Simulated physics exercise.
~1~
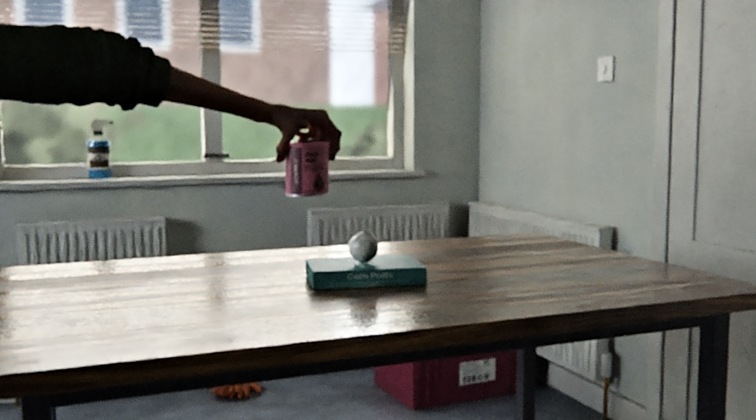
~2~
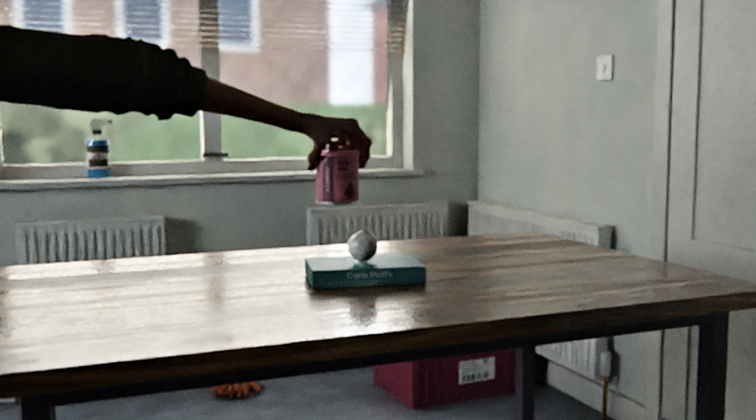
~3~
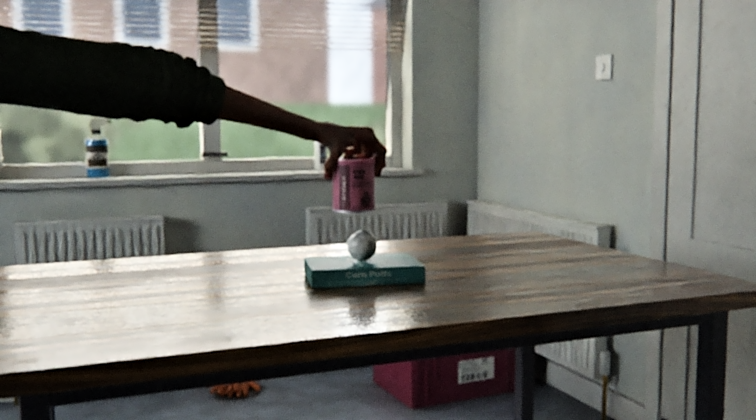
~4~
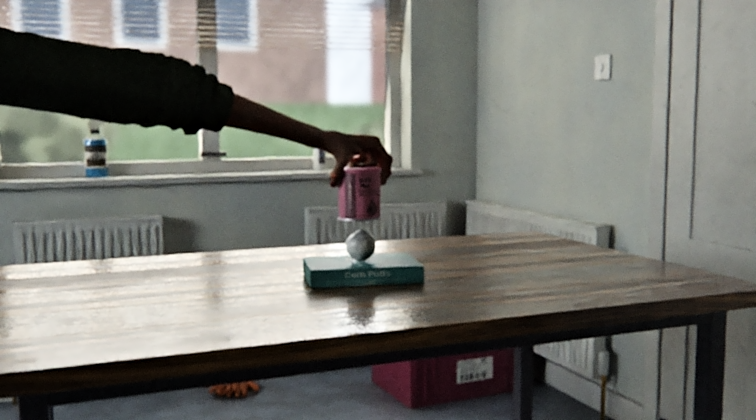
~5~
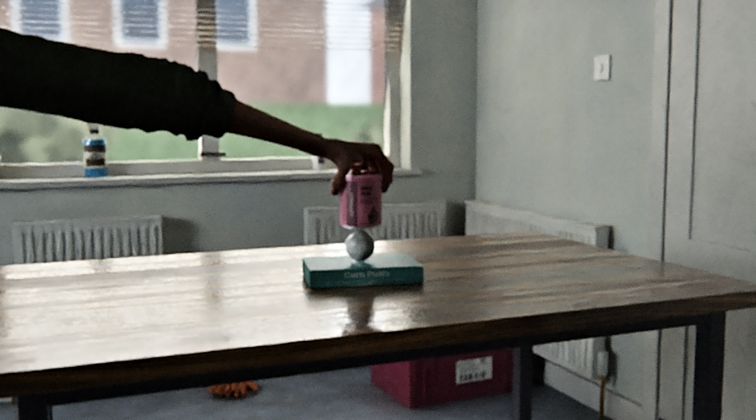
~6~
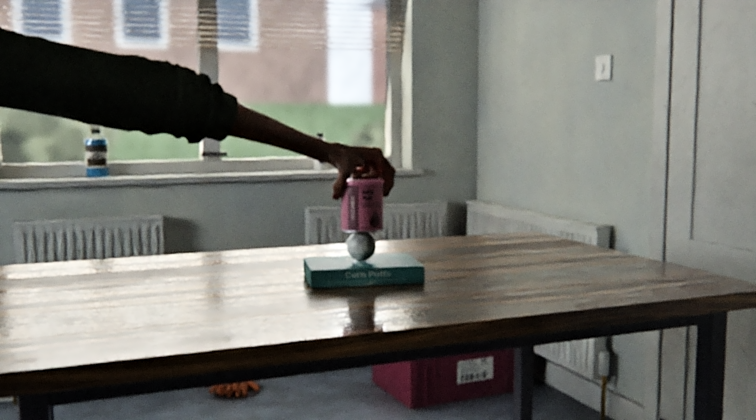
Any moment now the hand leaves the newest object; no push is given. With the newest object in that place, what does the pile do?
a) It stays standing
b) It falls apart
(b) It falls apart.
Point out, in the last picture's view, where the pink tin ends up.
End spot: Near (473, 246).
Then, 0.60 s later than the last frame, pink tin tilted by 50° near (391, 215).
Then, 0.80 s later than the last frame, pink tin now fallen.
Then, 1.00 s later than the last frame, things are still on the move.
When it is over, fallen, pink tin; the other 2 as before. End places, in pixels of the last picture, pink tin near (473, 246). The pile loses its balance.
